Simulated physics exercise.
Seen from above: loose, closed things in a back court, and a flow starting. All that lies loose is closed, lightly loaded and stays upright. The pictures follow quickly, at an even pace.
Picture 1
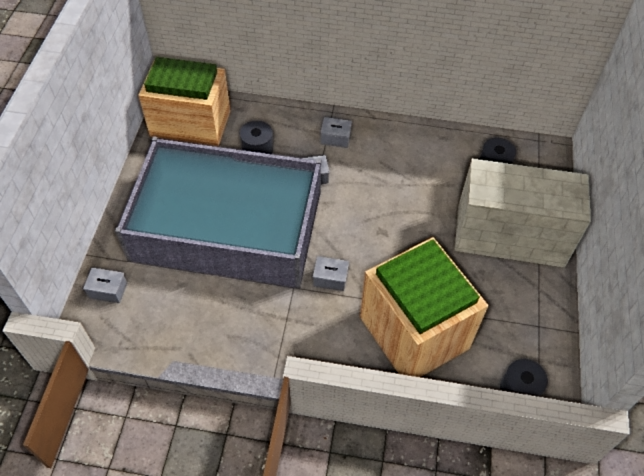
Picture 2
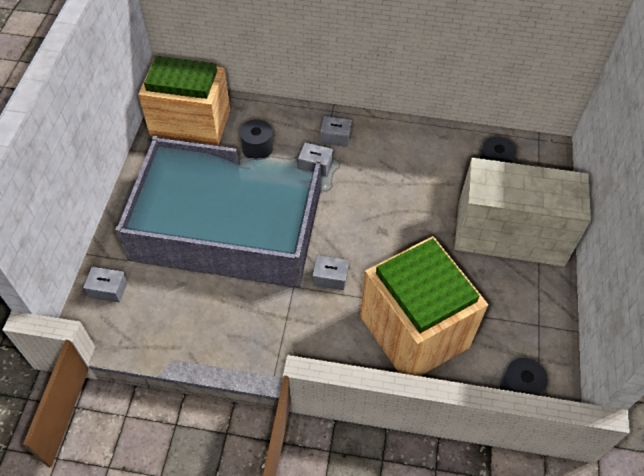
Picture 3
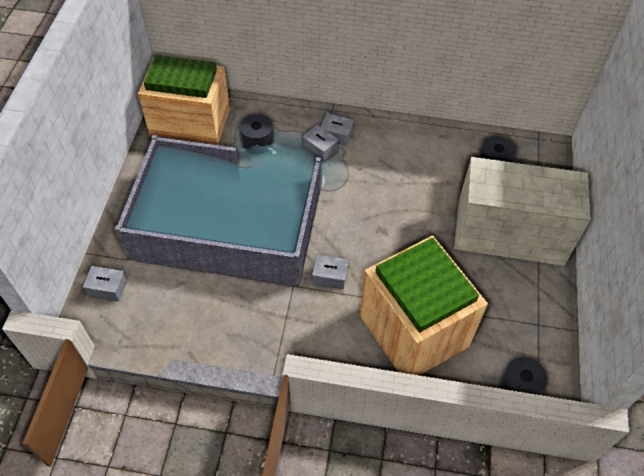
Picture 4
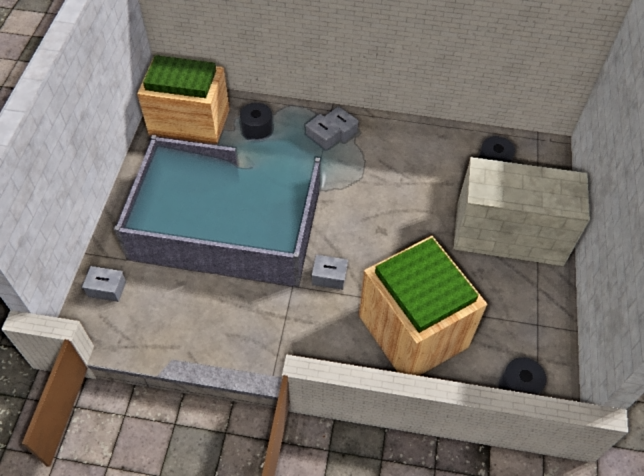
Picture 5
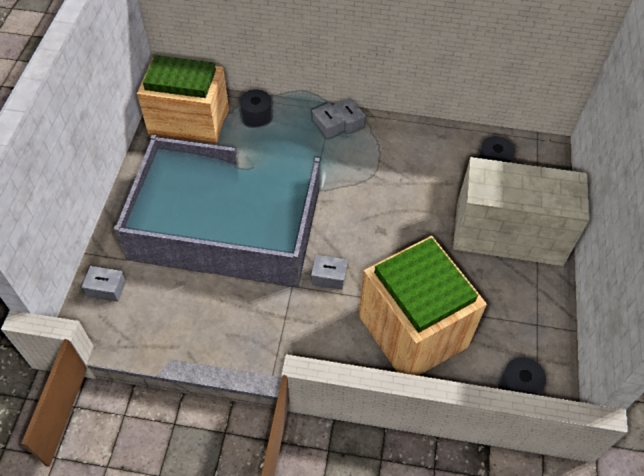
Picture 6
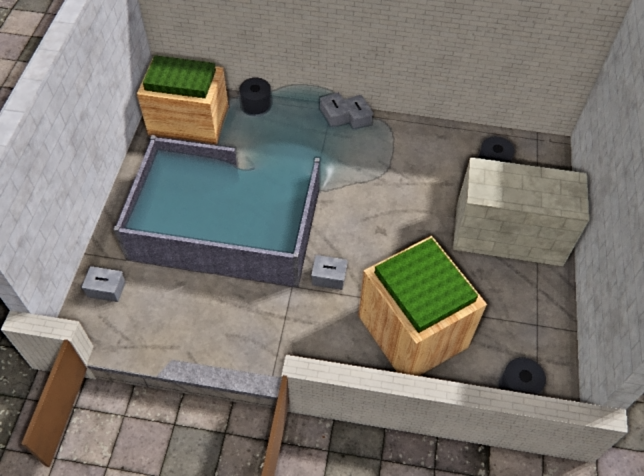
Water pours through a gap that opens at the back right corner of a raised pool in a walled court, pushing a grey box against another. As the puddle widens, the pair slides right along the back wall, and a dark round tub shifts slightly backward.
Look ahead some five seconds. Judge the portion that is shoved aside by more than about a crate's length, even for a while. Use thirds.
It is between one and two thirds.
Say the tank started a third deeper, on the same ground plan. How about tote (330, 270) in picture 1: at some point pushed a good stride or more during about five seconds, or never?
Answer: Under that.
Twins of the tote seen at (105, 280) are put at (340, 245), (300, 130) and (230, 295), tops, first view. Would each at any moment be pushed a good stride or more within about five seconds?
One after the other: Under that, moved that far, less than that.
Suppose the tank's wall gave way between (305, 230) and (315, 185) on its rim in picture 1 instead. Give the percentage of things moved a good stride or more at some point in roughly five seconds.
I make it 40 per cent.
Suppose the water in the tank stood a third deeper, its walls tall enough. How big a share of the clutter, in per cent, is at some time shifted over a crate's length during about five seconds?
Close to 60 %.
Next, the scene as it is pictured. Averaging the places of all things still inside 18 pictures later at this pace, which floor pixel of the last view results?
Near (423, 215).
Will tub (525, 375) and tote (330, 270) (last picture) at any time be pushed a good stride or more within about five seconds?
As listed: No, no.
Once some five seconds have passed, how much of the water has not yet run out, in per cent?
Roughly 100 per cent.
A moment on, 3 of 8 are well off their spots; 3 afloat.
Next, 3 of 8 are well off their spots; 3 afloat.
Later, 4 of 8 are well off their spots; 5 afloat.
In the end, 4 of 8 are well off their spots, and 5 have been at some point; 5 afloat.
